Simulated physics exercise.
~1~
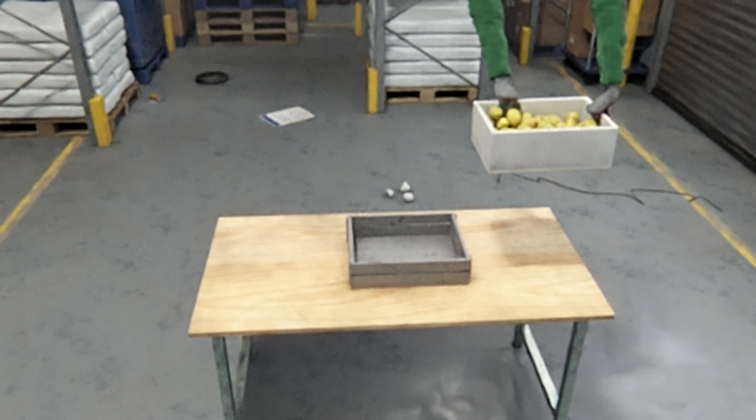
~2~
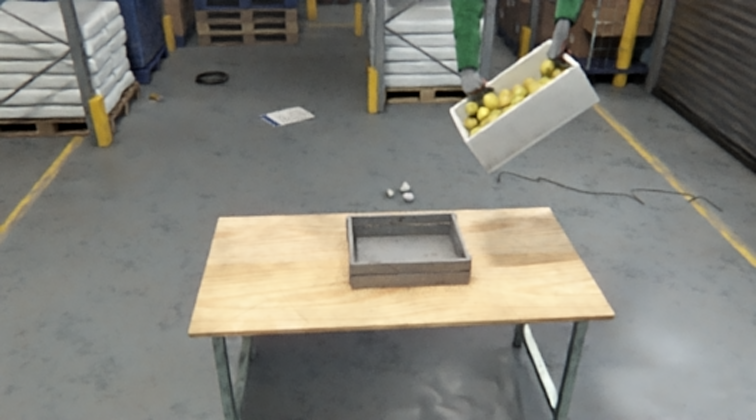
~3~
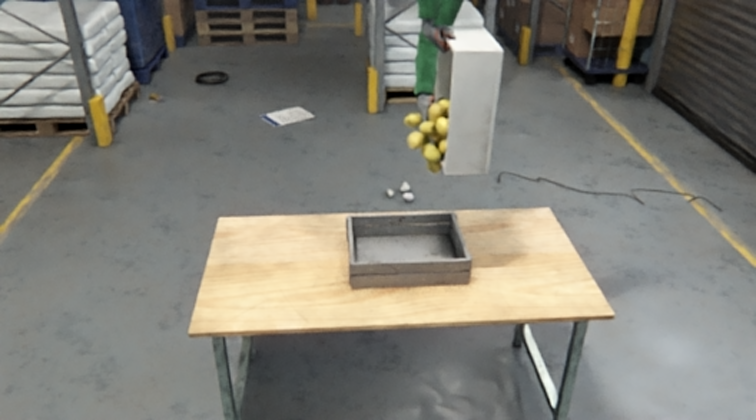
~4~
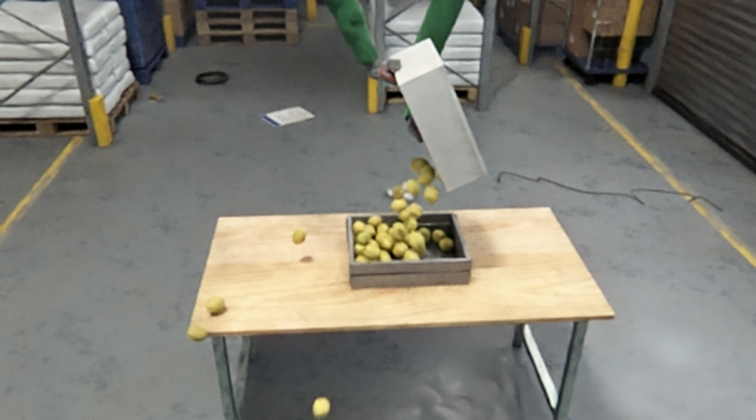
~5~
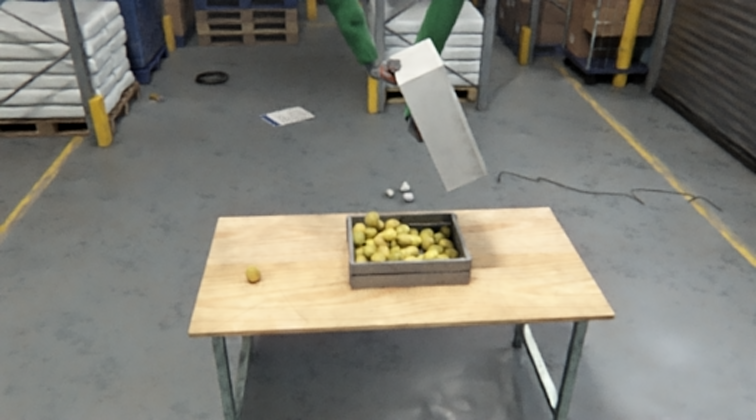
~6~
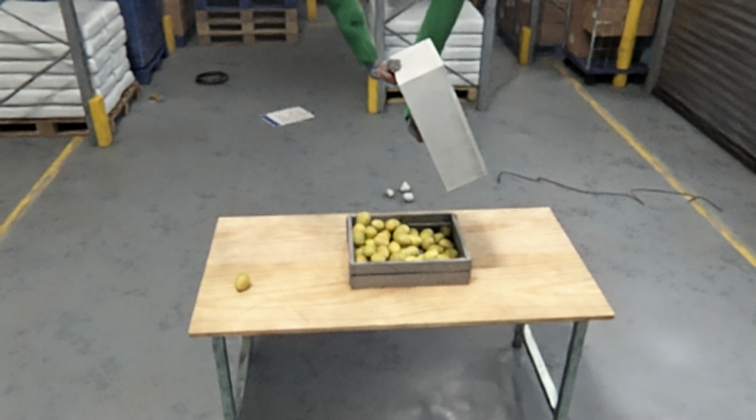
A white box full of yellow lemons is lifted by green-sleeved arms at the upper right of a warehouse, seen from above the front of a wooden table with an empty grey box on it. The hands carry it left and tip it steeply until the fruit slides out in a cluster. Lemons pour into the grey box, while a few bounce away across the left side of the table and some drop off. The white box stays tilted and empty above. Finally, the grey box is heaped with lemons, and one rests alone on the tabletop to its left.
